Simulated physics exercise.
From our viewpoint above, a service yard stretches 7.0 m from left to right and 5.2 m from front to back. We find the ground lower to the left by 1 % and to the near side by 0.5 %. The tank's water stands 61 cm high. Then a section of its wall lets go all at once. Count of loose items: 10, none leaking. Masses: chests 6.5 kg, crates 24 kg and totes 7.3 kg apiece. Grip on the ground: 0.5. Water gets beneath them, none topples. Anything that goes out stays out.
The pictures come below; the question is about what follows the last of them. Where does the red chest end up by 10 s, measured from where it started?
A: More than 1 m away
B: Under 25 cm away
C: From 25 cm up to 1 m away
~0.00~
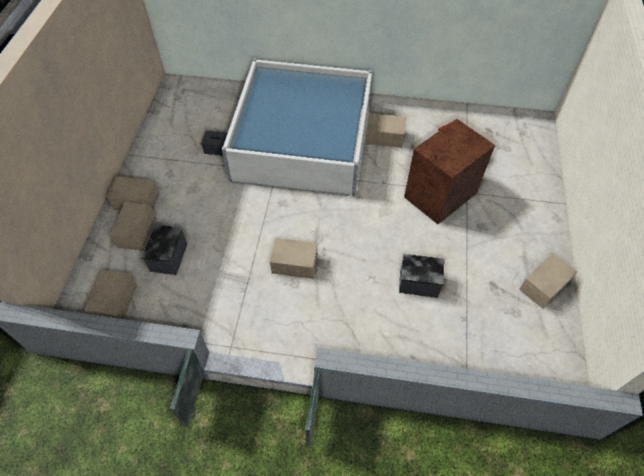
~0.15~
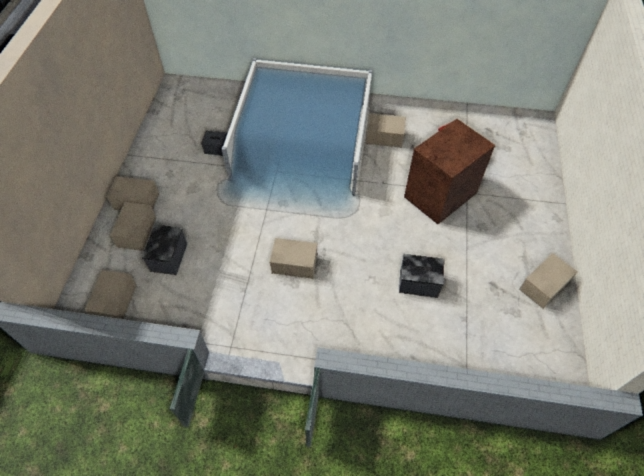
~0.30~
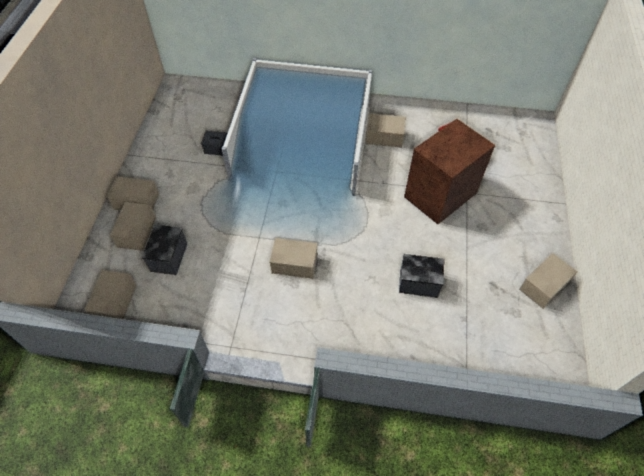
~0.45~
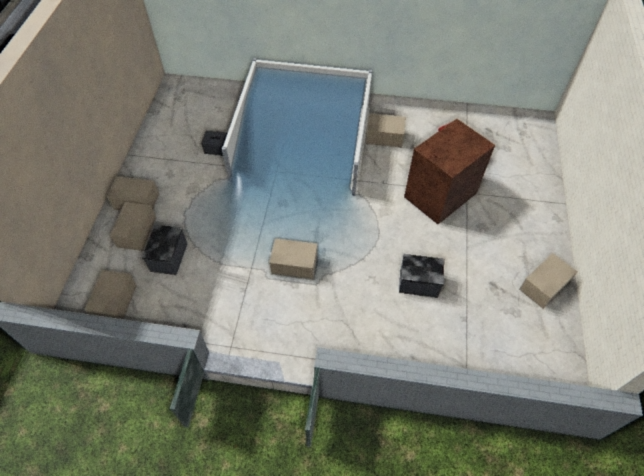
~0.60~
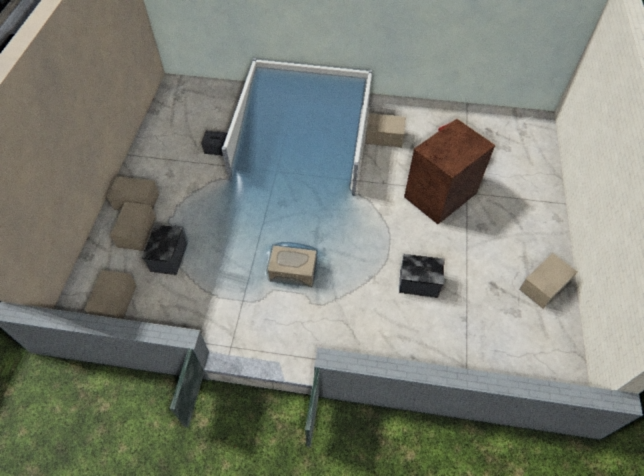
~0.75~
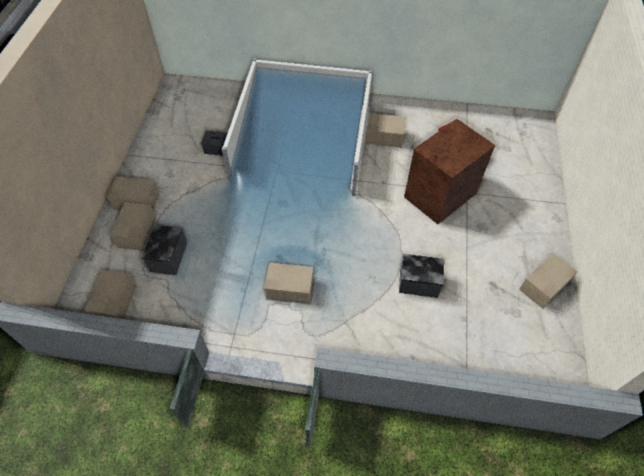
Under 25 cm away.
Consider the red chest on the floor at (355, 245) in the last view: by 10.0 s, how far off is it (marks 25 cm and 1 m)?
Short answer: It drifts a great distance.
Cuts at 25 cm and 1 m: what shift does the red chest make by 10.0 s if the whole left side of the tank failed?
The red chest remains in place.
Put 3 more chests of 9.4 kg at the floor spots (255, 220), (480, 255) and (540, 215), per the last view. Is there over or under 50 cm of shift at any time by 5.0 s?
Going through them in the order asked, they come out clear of the mark, shy of the mark and shy of the mark.
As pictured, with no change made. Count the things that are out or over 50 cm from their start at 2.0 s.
Tally: 2.
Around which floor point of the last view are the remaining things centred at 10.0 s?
That lands at roughly (289, 183).
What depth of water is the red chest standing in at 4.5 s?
About 0 cm.
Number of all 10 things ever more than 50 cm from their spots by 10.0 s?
7 of them.
After 2.0 s the red chest is near (460, 134), 0.0 m from its start, aground; 1 of 10 are out; 1 afloat.
After 4.5 s the red chest is near (460, 134), 0.0 m from its start, aground; 1 of 10 are out; 2 afloat.
After 7.0 s the red chest is near (460, 134), 0.0 m from its start, aground; 1 of 10 are out; 2 afloat.
After 10.0 s the red chest is near (460, 134), 0.0 m from its start, aground; 1 of 10 are out; 2 afloat.
